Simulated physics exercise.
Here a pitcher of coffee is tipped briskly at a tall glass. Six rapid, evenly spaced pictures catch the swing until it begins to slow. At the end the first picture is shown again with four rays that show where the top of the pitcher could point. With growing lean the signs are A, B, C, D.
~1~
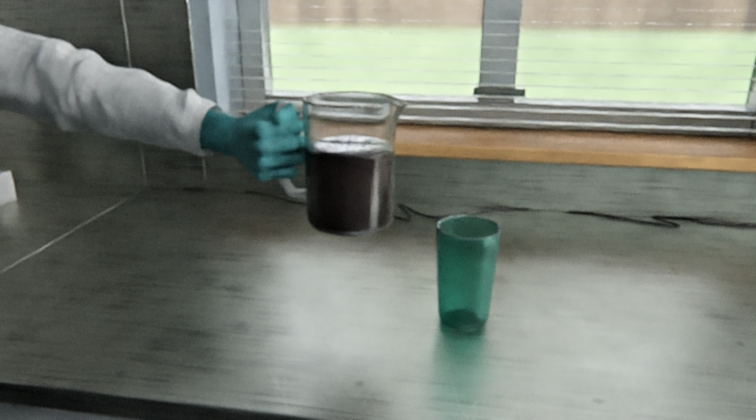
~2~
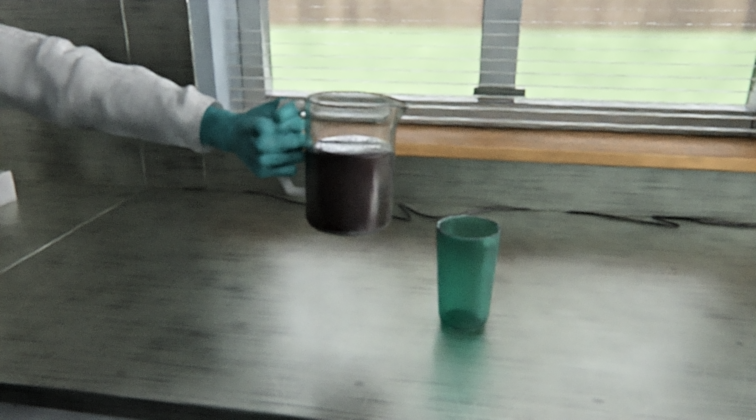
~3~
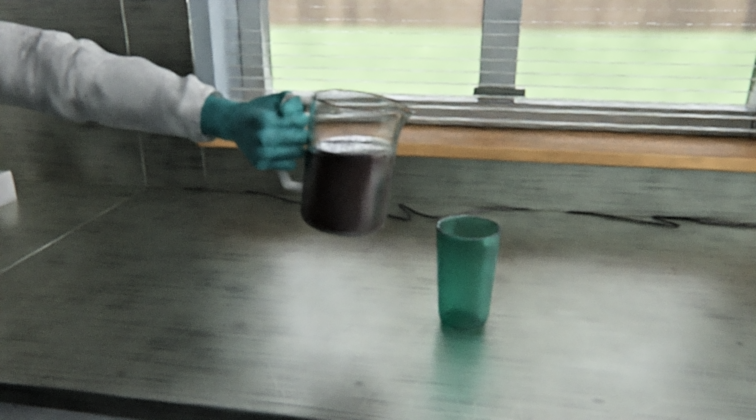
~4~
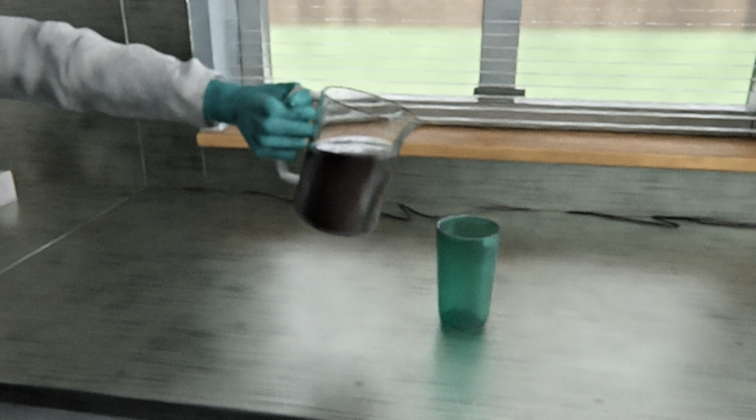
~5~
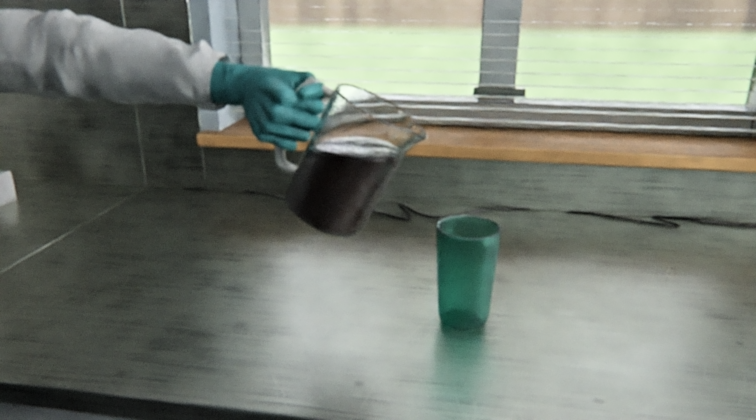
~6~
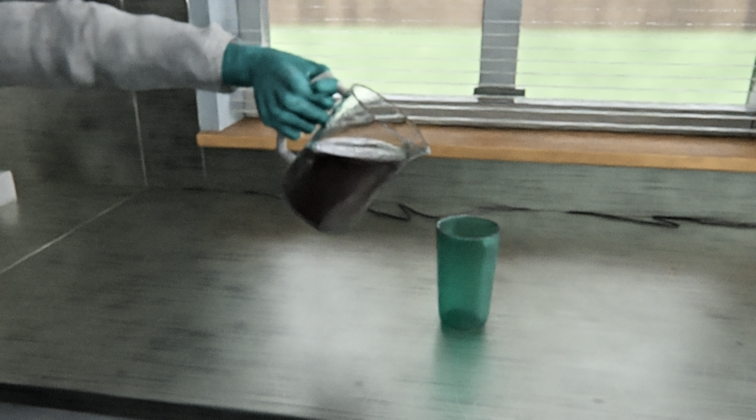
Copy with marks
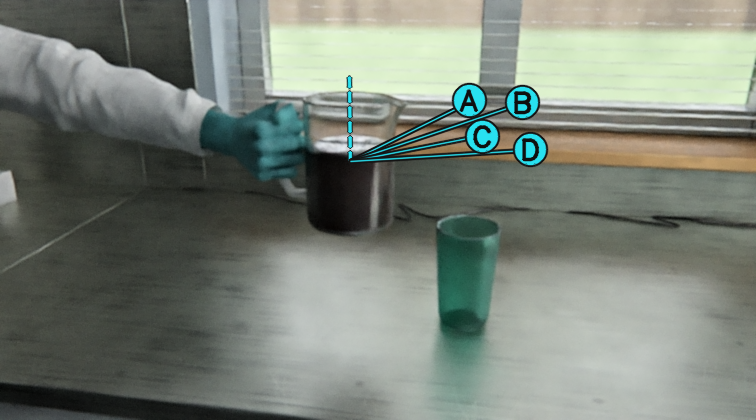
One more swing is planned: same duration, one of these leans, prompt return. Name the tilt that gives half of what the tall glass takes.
Use tilt B.
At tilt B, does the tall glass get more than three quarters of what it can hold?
No, it does not.
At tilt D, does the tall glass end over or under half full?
Over.
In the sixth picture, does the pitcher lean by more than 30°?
Yes, it does.
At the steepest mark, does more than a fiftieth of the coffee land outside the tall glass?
Yes.
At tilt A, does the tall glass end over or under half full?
Under.
On the marked copy, A at (455, 109); B at (506, 108); C at (465, 138); D at (514, 151).
If A is chosen, the tall glass ends with about 27 % of what it can hold.
If B is chosen, the tall glass ends with about 48 % of what it can hold.
If C is chosen, the tall glass ends with about 74 % of what it can hold.
If D is chosen, the tall glass ends with about 79 % of what it can hold; 12 % of the coffee is spilt.
